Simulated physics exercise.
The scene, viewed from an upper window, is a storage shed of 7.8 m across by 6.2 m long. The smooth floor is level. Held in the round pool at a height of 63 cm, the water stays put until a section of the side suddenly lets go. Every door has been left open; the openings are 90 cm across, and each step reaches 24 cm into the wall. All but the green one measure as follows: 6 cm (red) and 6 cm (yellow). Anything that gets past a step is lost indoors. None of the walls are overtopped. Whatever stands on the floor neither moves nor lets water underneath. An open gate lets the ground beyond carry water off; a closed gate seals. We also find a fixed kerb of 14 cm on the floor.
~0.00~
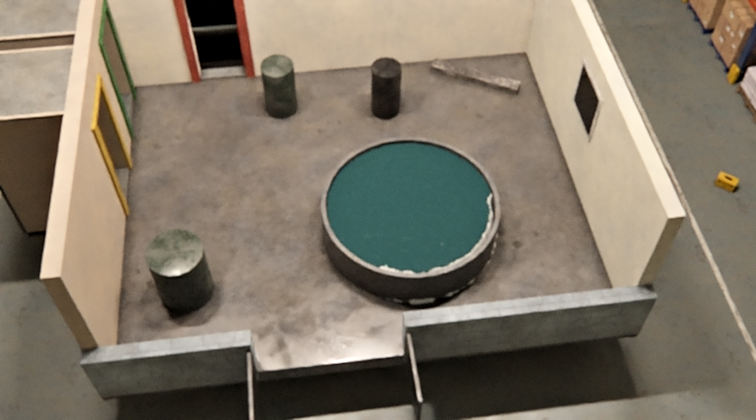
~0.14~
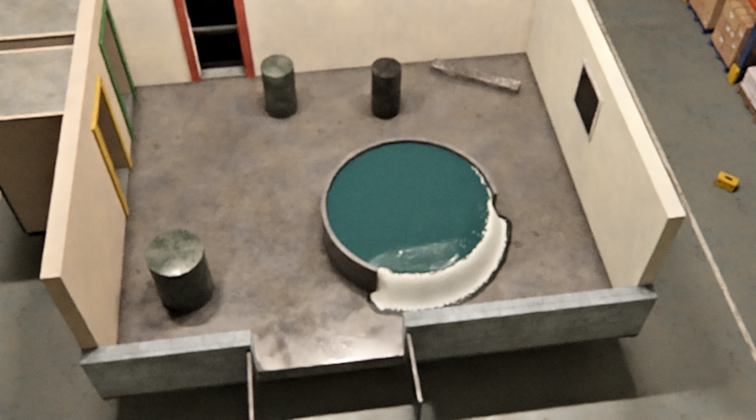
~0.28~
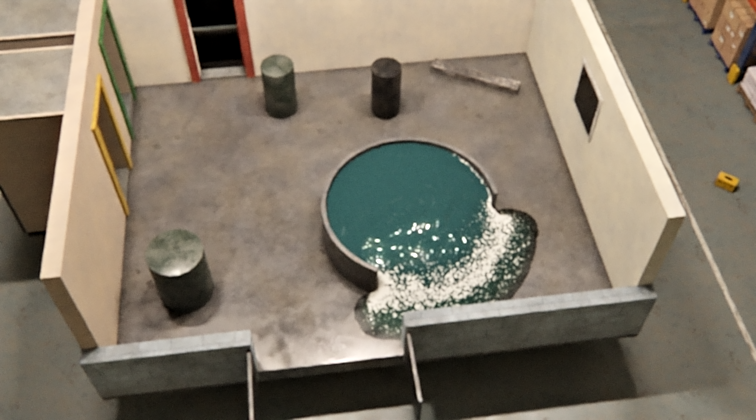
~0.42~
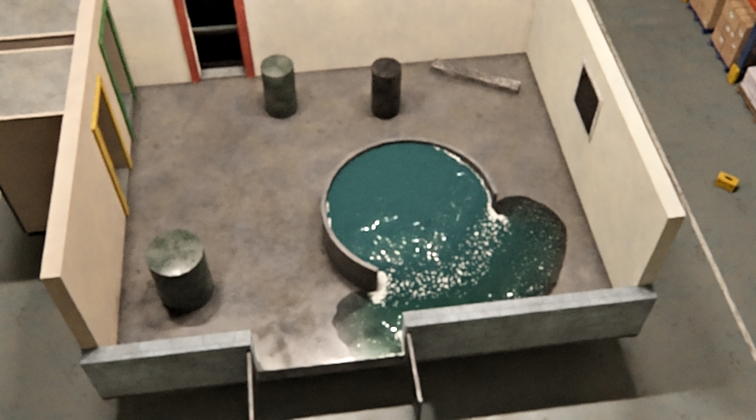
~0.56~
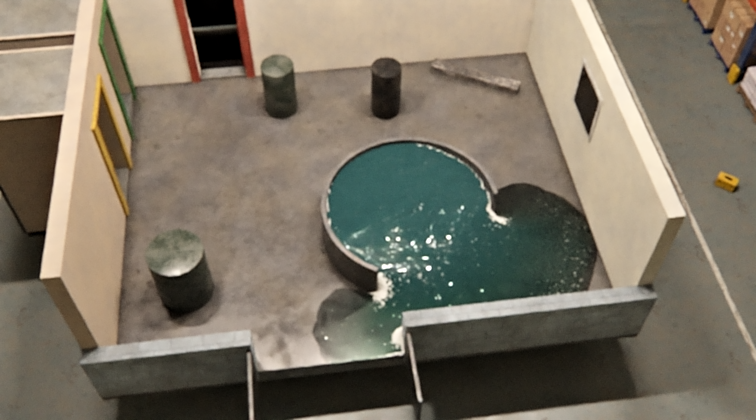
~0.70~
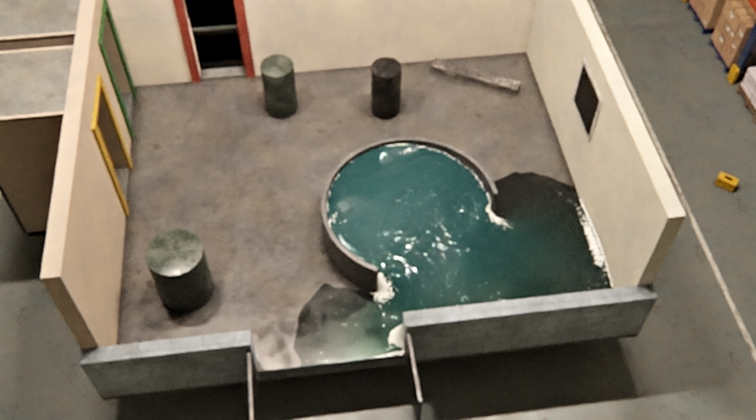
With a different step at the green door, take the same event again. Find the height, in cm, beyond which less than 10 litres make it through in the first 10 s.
I would say 10 cm.
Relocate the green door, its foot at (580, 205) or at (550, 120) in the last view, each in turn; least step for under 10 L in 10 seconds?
In turn: About 19 cm, about 8.0 cm.
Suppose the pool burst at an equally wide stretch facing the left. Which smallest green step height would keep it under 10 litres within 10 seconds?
Minimum height: Approx. 23 cm.
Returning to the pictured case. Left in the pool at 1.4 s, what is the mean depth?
The mean depth is about 36 cm.
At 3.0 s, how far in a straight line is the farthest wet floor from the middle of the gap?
Near 5.2 metres, give or take.
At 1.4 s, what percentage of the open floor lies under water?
Wet share: Around 15 %.
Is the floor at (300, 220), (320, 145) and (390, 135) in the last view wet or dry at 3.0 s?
So, in order, I'd say stayed dry, then stayed dry, then stayed dry.
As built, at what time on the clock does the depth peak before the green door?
Roughly 8.0 s.
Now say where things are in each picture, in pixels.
Still water, 63 cm deep, in the round pool at (410, 205); the green door at (120, 77) is dry, in the first frame.
Water pours out at (464, 275) and has run 0.3 m, to (387, 311); about 7 cm deep outside, 63 cm at the back, in the second frame.
The front is at a hidden place, 0.7 m from the gap at (464, 277); 2.2 m2 of floor is wet, 63 cm left at the back, in the third frame.
The front is at (561, 232), 1.2 m from the gap at (464, 279); 4.3 m2 of floor is wet, 63 cm left at the back, in the fourth frame.
The front is at (590, 232), 1.7 m from the gap at (464, 279); 6.0 m2 of floor is wet, 63 cm left at the back, in the fifth frame.
The gap is at (464, 279), the front 2.1 m out at a hidden place; the back of the round pool holds 61 cm; the green door at (120, 77), 7.0 m from the gap, is still 5.7 m from the nearest water, in the sixth frame.
After 1.4 s water covers 15 % of the floor, deepest (61 cm) near (598, 317); it has not reached the green door.
After 3.0 s water covers 40 % of the floor, deepest (39 cm) near (609, 316); it has not reached the green door.
After 10.0 s water covers 95 % of the floor, deepest (16 cm) near (620, 315); 9 cm at the green door, 0 litres in over its 20 cm step.
At the green door as built, the water arrived by 5.9 s and peaked near 13 cm at 7.8 s.
Run again over the same 10 s with other heights there, 18 litres in over 9 cm, 2 litres over 12.5 cm. The limit of 10 litres is kept from about 10 cm up.
